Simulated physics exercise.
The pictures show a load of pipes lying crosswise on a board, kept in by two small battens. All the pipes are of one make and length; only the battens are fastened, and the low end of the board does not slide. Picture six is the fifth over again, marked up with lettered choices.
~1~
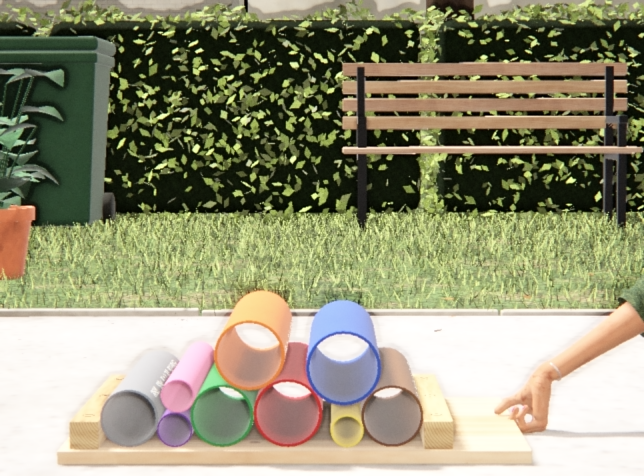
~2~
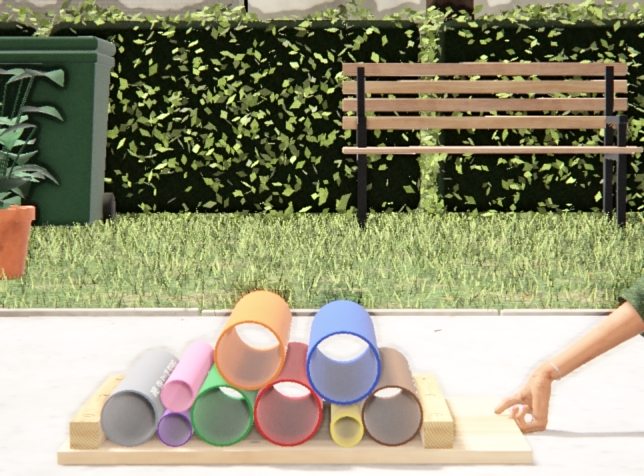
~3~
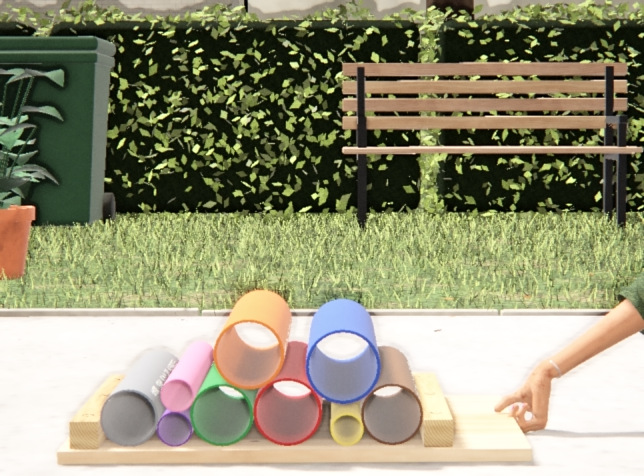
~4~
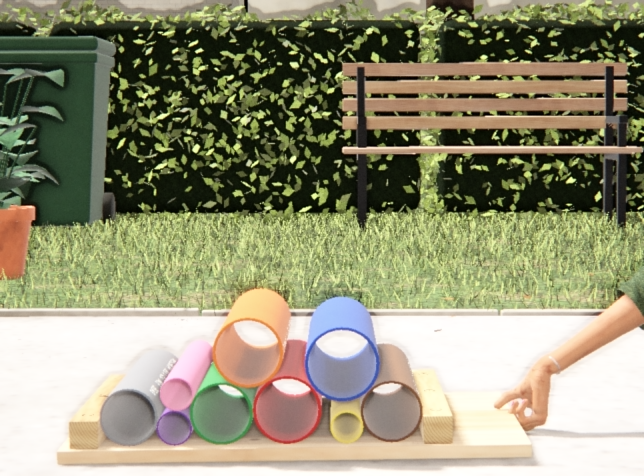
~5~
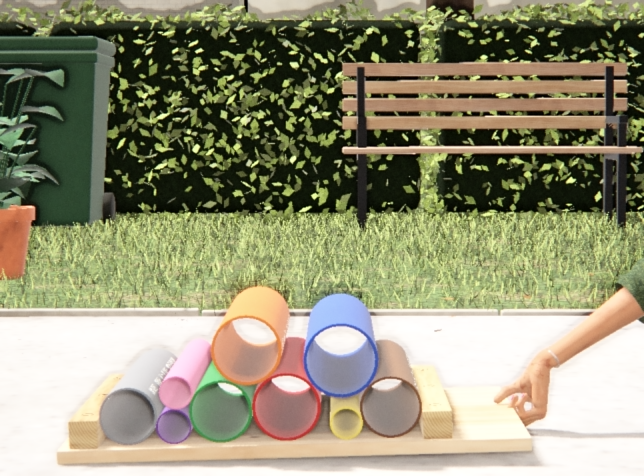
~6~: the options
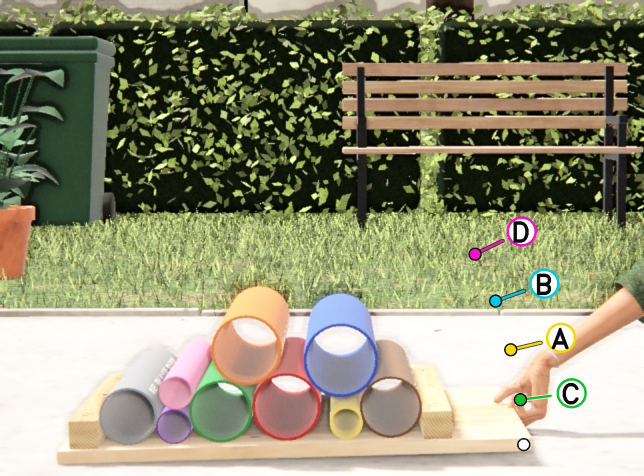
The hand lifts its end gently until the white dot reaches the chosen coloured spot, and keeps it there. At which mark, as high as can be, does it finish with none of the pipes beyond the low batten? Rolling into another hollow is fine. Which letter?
It can be raised to B.
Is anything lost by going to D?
Yes.
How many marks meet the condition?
The number is three.
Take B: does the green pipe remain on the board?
The green pipe: Yes.
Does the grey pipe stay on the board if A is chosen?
Yes, with A.
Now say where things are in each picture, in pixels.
The first frame shows pink pipe (178, 395); orange pipe (250, 355); blue pipe (344, 368).
The second frame shows blue pipe (344, 368); board (298, 415).
The third frame shows board (298, 414); yellow pipe (347, 430); brown pipe (392, 414); orange pipe (249, 354).
The fourth frame shows board (297, 412); grey pipe (129, 417).
The fifth frame shows board (297, 409); grey pipe (128, 416).
On the marked copy, A at (511, 350); B at (495, 301); C at (520, 400); D at (475, 254); the white dot at (524, 445).
Taking B. A third of the way, board at 14°.
Two thirds of the way, board at 20°.
When it is over, board at 20°, none over the low batten.
As for the rest, A none over the low batten; C none over the low batten; D one over the low batten (orange).
